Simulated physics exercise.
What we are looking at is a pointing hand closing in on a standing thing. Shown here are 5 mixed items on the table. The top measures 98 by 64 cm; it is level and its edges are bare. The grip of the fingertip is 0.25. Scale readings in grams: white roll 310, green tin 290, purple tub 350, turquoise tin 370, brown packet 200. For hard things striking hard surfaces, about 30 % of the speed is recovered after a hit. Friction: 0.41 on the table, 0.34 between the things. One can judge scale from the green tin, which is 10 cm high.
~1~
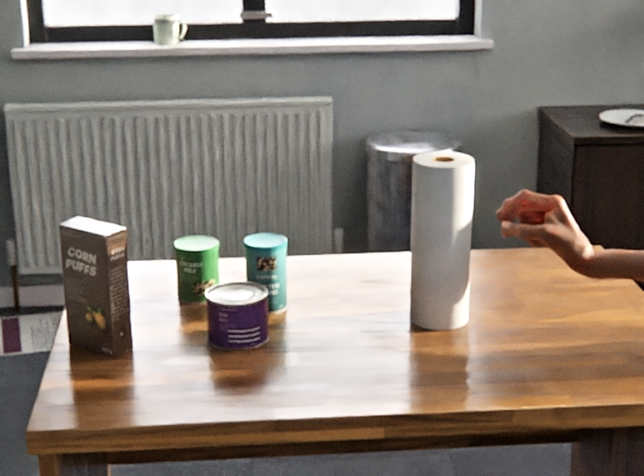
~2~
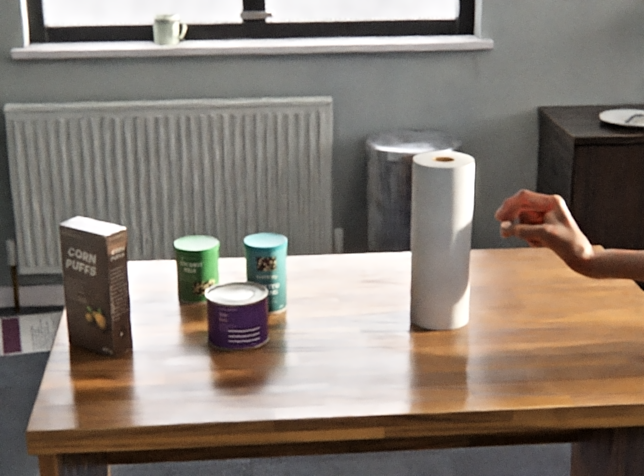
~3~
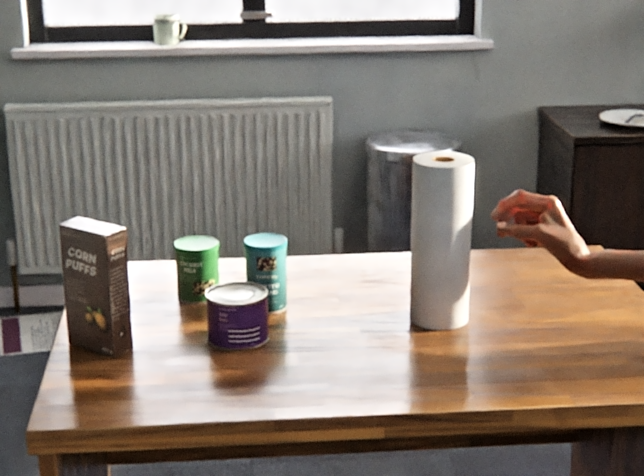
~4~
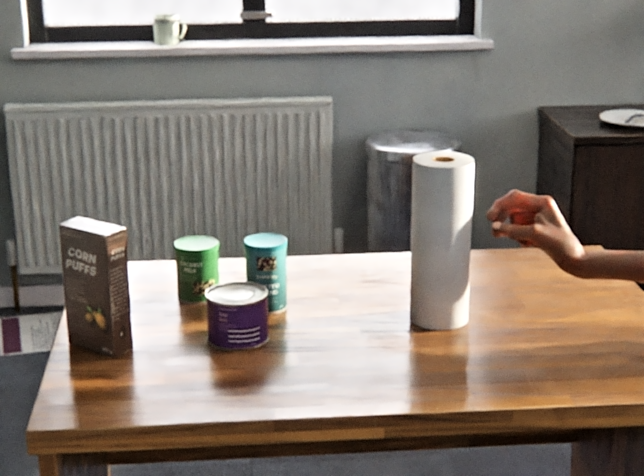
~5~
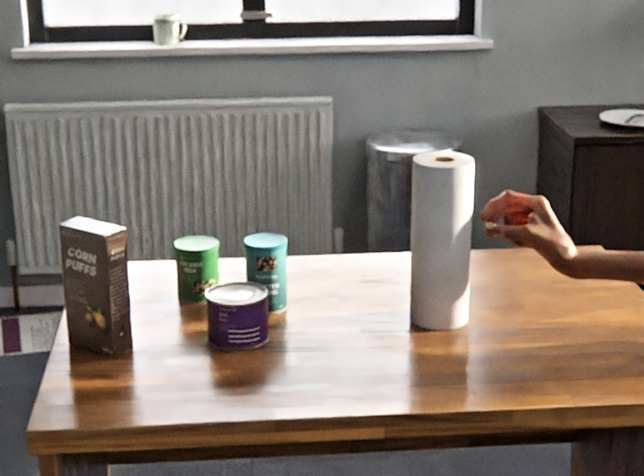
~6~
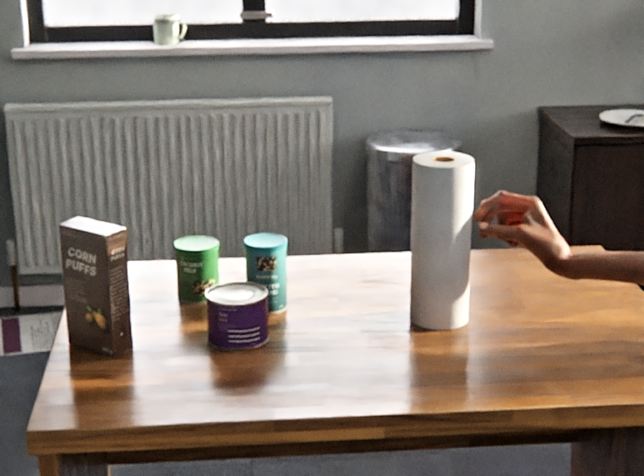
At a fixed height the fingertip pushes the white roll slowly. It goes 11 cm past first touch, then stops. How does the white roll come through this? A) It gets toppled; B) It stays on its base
It gets toppled.
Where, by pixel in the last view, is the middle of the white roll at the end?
About (336, 272).
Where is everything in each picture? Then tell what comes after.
The first picture shows finger moved 0 cm; white roll (441, 241); green tin (198, 270).
The second picture shows finger moved 0 cm; white roll (441, 241); turquoise tin (266, 274).
The third picture shows finger moved 1 cm; white roll (441, 241); green tin (198, 270).
The fourth picture shows finger moved 2 cm; white roll (441, 241); turquoise tin (266, 274).
The fifth picture shows finger moved 3 cm; white roll (441, 241); green tin (198, 270).
The sixth picture shows finger moved 4 cm; white roll (441, 241); turquoise tin (266, 274).
Then, 0.60 s after the last picture, finger moved 11 cm; white roll leaning 27° near (400, 238).
Then, 0.90 s after the last picture, finger moved 15 cm; white roll leaning 70° near (337, 272).
At rest, tipped over on the table, white roll; the other 4 in place, give or take 5 cm. Seen from the same camera at the end, white roll near (336, 273).
